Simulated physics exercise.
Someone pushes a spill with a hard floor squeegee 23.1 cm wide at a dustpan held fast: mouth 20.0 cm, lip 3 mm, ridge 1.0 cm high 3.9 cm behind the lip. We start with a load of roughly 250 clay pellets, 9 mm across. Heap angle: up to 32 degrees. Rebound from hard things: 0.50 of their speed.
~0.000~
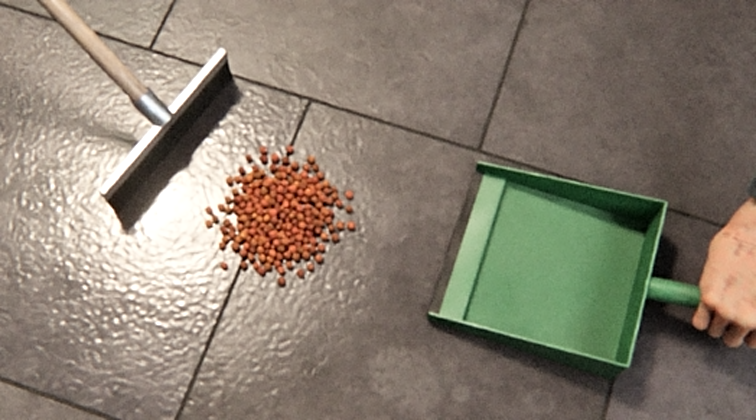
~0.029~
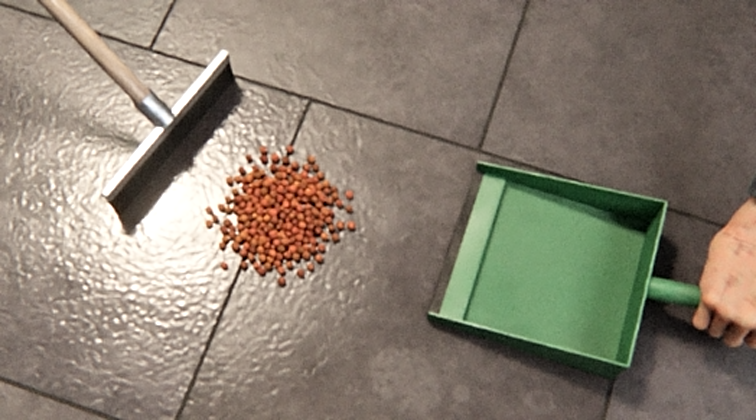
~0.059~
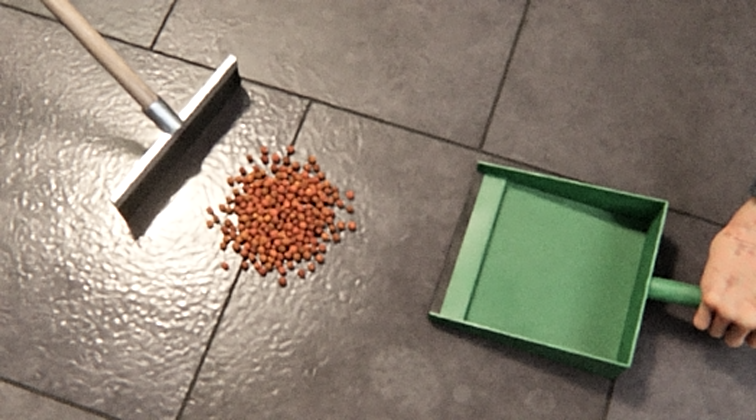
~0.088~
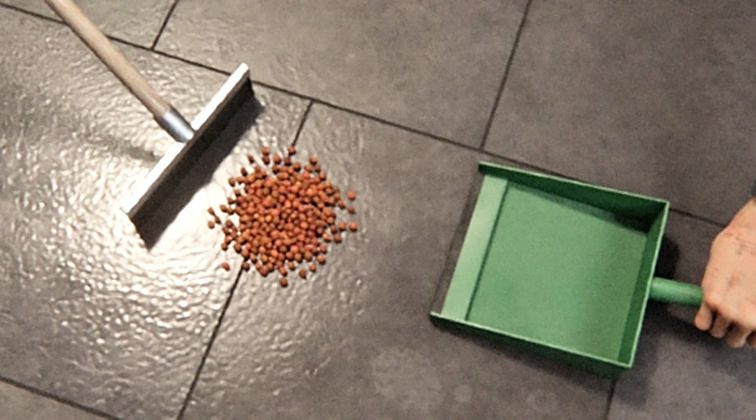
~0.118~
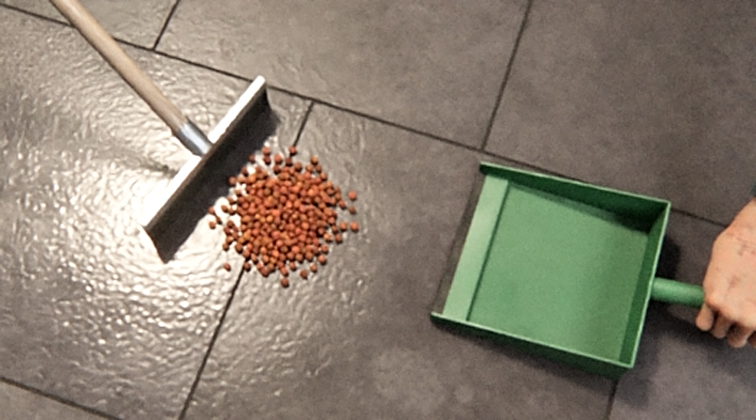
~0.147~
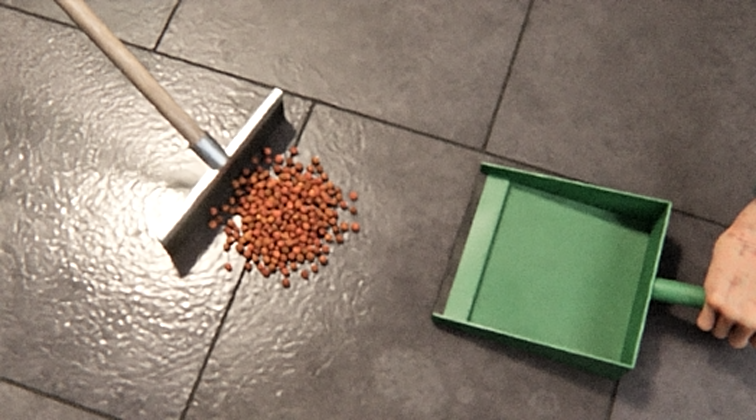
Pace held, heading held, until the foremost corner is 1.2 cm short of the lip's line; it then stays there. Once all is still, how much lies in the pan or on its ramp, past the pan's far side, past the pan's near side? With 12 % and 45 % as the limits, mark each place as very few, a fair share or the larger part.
My call: Pan: A fair share; far side: Very few; near side: The larger part.
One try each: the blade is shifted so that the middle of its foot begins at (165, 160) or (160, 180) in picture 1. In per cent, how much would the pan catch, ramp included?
First try about 20 per cent, second about 15 per cent.
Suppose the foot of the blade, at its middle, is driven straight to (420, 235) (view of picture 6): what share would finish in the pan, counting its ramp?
Share caught: Approx. 20 %.
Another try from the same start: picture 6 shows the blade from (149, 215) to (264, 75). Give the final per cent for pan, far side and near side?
Final per cent - pan 20, far 0, near 40.
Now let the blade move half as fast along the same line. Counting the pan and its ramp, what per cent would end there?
I'd guess it lands at about 20 per cent.
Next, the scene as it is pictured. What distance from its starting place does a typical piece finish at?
Somewhere around 26 centimetres.
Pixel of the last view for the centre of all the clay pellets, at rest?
At about (437, 343).
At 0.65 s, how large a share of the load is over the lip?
Some 20 per cent.
After 0.30 s, middle of the blade 16 cm from the lip; 0 % over the lip, far side 0 %, near side 25 %.
After 0.41 s, middle of the blade 7 cm from the lip; 0 % over the lip, far side 0 %, near side 45 %.
After 0.65 s, middle of the blade 4 cm from the lip; 20 % over the lip, far side 0 %, near side 55 %.
At rest (1.1 s), pan 20 %, far side 0 %, near side 55 %, in front of the lip or behind the blade 20 %.
